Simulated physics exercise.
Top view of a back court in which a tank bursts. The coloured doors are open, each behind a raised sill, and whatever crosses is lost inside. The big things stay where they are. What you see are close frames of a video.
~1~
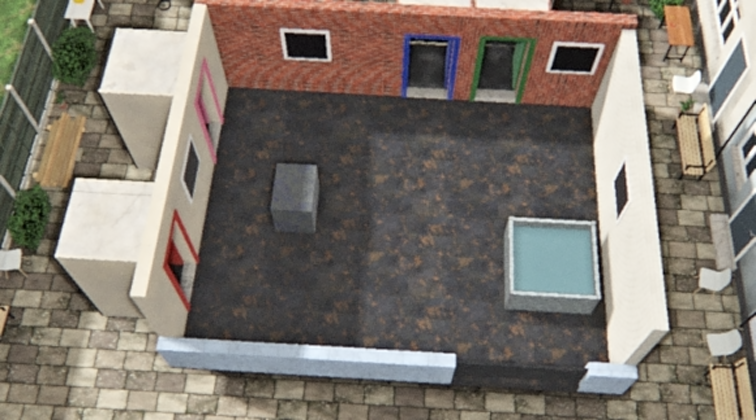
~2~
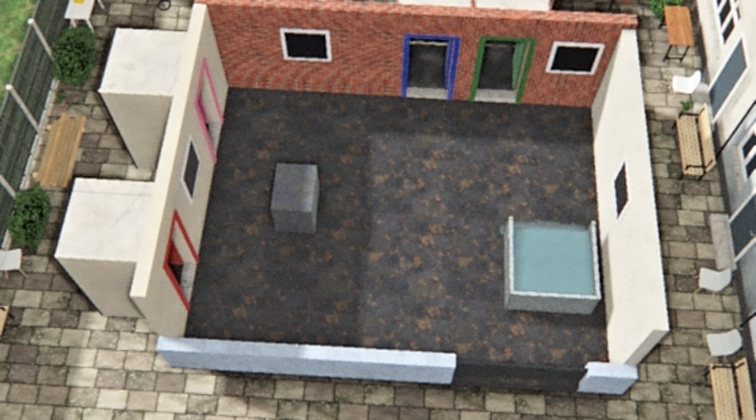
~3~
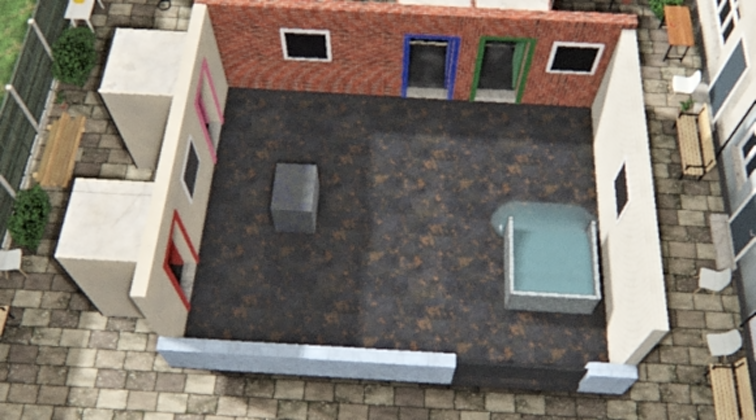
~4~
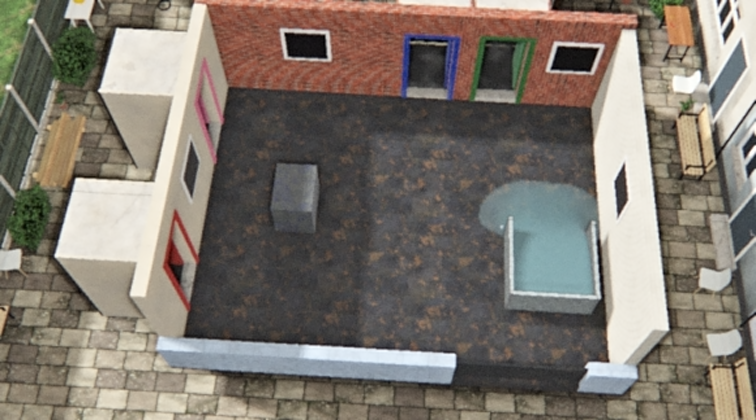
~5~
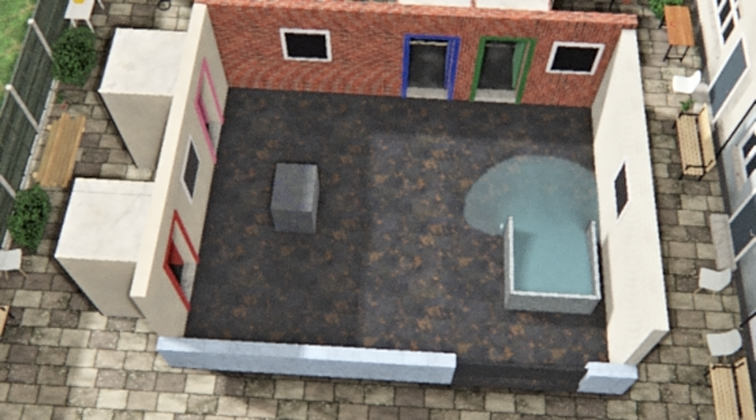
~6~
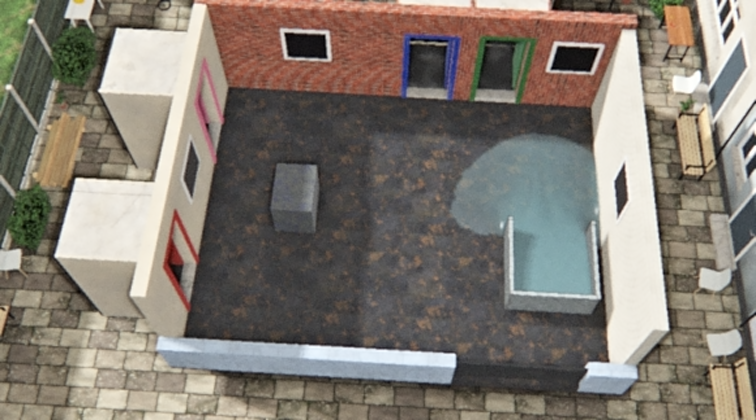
The clip shows a top view of a walled court with coloured doors, a grey block and an open tank of water; the tank's far side opens, and water pours out, spreading across the dark floor toward the back wall.
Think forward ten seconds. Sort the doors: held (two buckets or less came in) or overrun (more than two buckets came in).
Sorted: Blue door overrun, red door held, pink door held, green door overrun.
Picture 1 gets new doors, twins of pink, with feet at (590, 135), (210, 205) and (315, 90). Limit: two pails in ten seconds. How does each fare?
Exceeds the limit; falls short; falls short.
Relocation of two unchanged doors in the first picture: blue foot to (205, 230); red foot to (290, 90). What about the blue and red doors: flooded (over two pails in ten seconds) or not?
Note: Blue does not reach the limit, red does not reach the limit.
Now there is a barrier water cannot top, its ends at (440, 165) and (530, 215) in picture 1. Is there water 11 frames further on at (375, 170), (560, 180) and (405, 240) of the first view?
Taking the points in turn, they are inundated, inundated and inundated.
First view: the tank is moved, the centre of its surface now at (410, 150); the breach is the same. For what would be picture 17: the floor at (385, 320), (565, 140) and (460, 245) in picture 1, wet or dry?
In order: Untouched, submerged, untouched.
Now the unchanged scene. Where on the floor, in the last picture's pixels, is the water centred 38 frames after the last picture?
The balance point is around (440, 181).
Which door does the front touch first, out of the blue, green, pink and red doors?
I'd say it's the green-painted one.
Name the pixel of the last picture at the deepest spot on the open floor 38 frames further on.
At about (210, 192).
A moment on, water covers 20 % of the floor; the blue door not reached, the red door not reached, the pink door not reached, the green door under two buckets in.
Next, water covers 25 % of the floor; the blue door under two buckets in, the red door not reached, the pink door not reached, the green door over two buckets in.
Then, water covers 30 % of the floor; the blue door over two buckets in, the red door not reached, the pink door not reached, the green door over two buckets in.
Later, water covers 65 % of the floor; the blue door over two buckets in, the red door not reached, the pink door wet at the sill, nothing in, the green door over two buckets in.
In the end, water covers 90 % of the floor; the blue door over two buckets in, the red door wet at the sill, nothing in, the pink door wet at the sill, nothing in, the green door over two buckets in.
